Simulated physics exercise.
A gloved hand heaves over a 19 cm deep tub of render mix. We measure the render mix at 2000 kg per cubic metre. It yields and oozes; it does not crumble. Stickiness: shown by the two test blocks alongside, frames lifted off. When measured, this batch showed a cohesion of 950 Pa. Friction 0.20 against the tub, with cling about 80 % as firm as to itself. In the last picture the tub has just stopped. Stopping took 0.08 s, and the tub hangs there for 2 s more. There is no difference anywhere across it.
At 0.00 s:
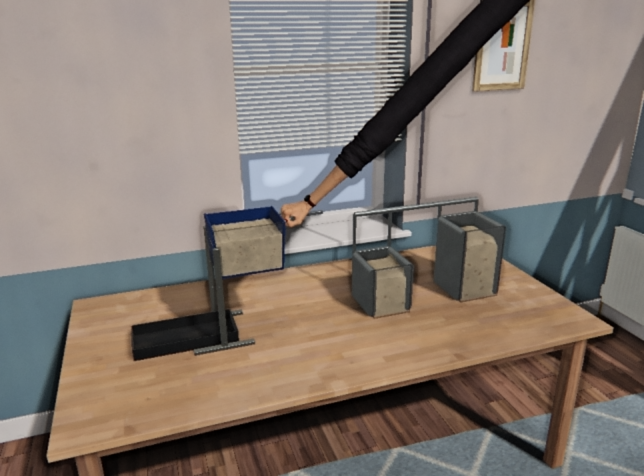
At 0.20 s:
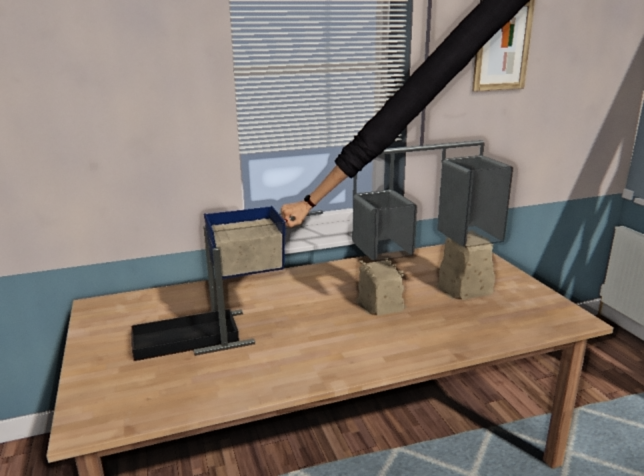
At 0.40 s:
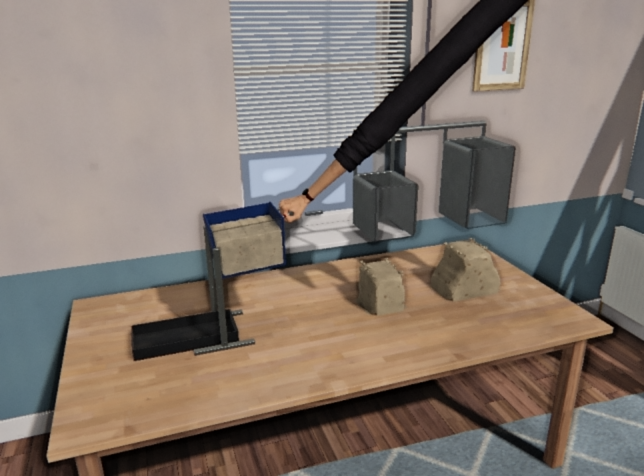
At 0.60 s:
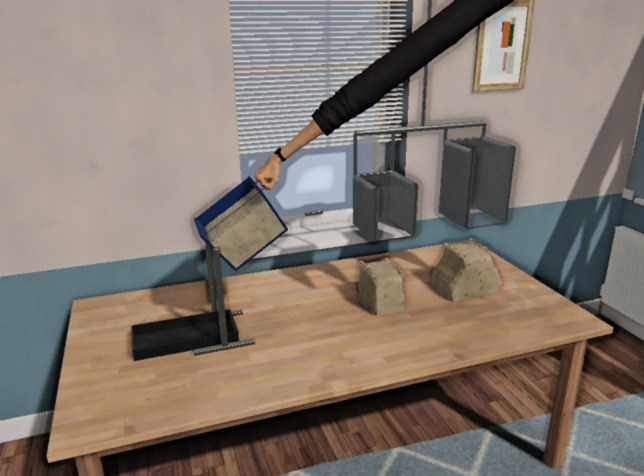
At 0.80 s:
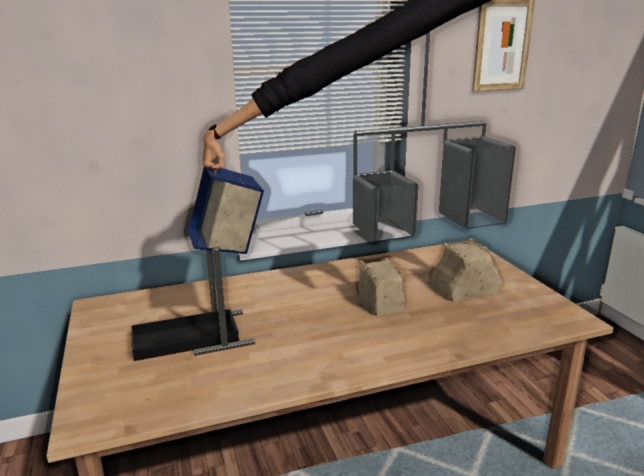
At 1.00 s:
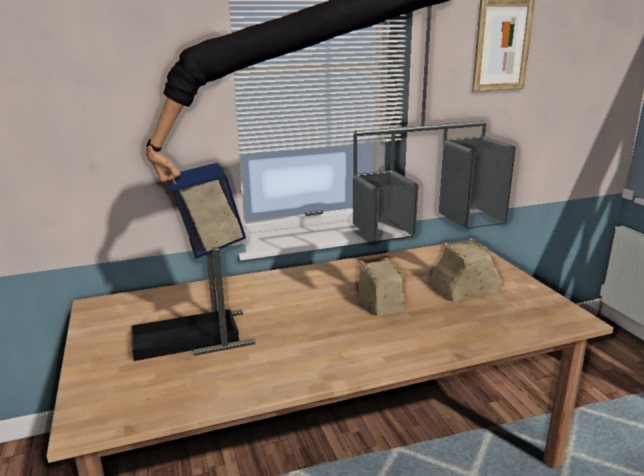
The footage shows grey box moulds lifting off two beige blocks on a wooden table, the right block slumping lower, before a dark-sleeved arm swings a blue tub of beige material up and over leftward on its stand.
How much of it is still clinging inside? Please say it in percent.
About 35 %.
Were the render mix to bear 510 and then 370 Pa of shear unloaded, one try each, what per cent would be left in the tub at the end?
Try one gives 30 per cent, try two gives 20 per cent.
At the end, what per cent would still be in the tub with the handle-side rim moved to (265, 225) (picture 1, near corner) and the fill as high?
I'd put it at close to 40 per cent.
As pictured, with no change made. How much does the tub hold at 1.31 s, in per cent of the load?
Roughly 35 per cent.
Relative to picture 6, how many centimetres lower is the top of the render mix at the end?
Roughly 17 cm.
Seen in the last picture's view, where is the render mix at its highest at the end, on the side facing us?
Close to pixel (203, 229).
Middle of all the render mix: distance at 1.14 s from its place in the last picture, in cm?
Shift: Some 7 cm.
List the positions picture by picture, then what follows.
Handle-side rim at (283, 222), tilt 0 degrees; top of the render mix at (269, 236); blocks stand 18 cm, 28 cm (left to right), in the first frame.
Handle-side rim at (283, 222), tilt 0 degrees; top of the render mix at (269, 236); blocks stand 18 cm, 26 cm (left to right), in the second frame.
Handle-side rim at (281, 218), tilt 4 degrees; top of the render mix at (278, 231); blocks stand 18 cm, 21 cm (left to right), in the third frame.
Handle-side rim at (259, 191), tilt 34 degrees; top of the render mix at (264, 204); blocks stand 18 cm, 21 cm (left to right), in the fourth frame.
Handle-side rim at (212, 178), tilt 72 degrees; top of the render mix at (226, 184); blocks stand 18 cm, 21 cm (left to right), in the fifth frame.
Handle-side rim at (172, 192), tilt 103 degrees; top of the render mix at (214, 182); blocks stand 18 cm, 21 cm (left to right), in the sixth frame.
After 1.14 s, the tub is at 103 degrees and holds 81 %.
After 1.31 s, the tub is at 103 degrees and holds 35 %.
After 1.48 s, the tub is at 103 degrees and holds 35 %.
After 1.65 s, the tub is at 103 degrees and holds 35 %.
After 3.00 s, at the end, the tub is at 103 degrees and holds 35 %.
